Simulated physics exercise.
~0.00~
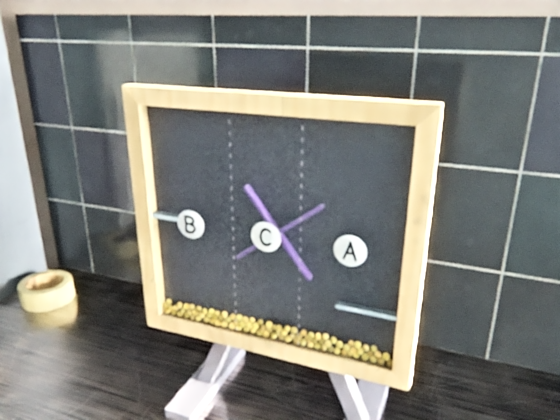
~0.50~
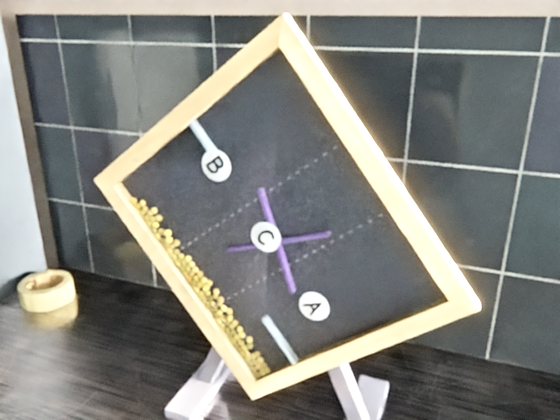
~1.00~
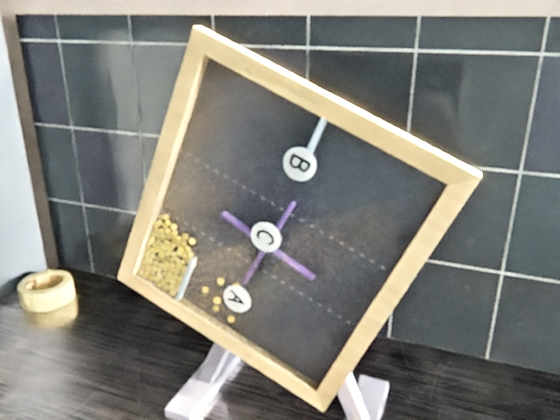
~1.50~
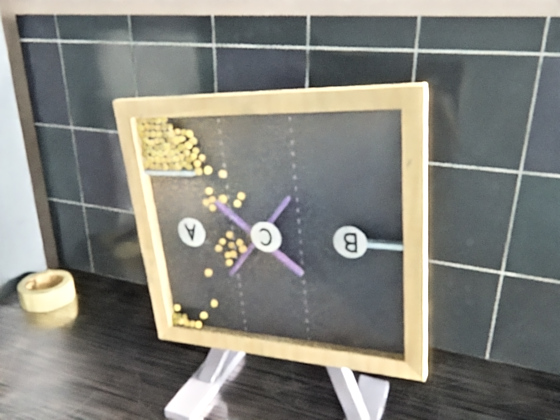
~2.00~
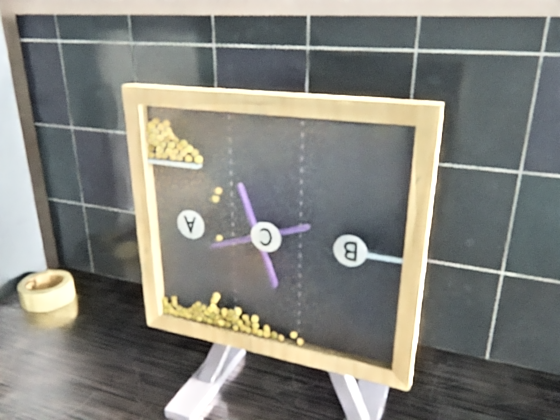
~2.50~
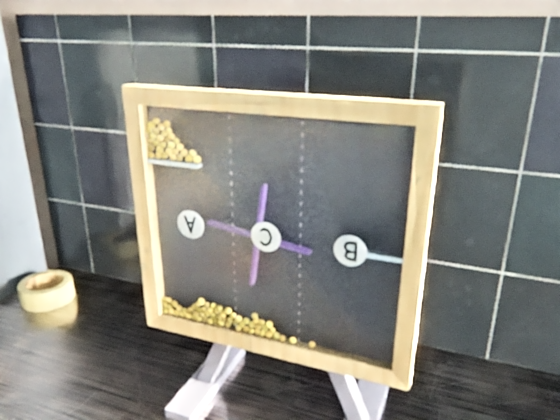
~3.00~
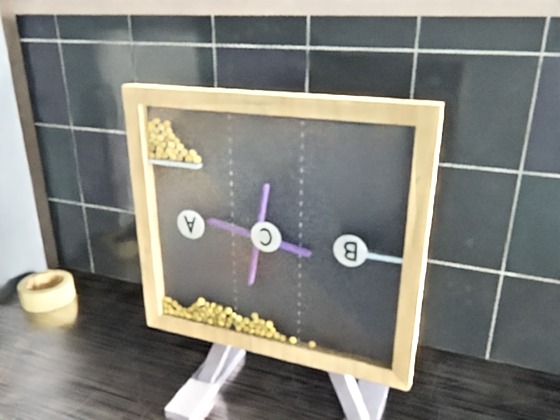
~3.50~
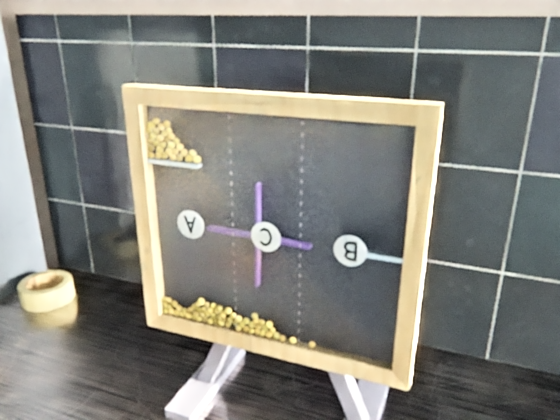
A framed box of chickpeas turns clockwise until upside down, leaving most beside strip A.
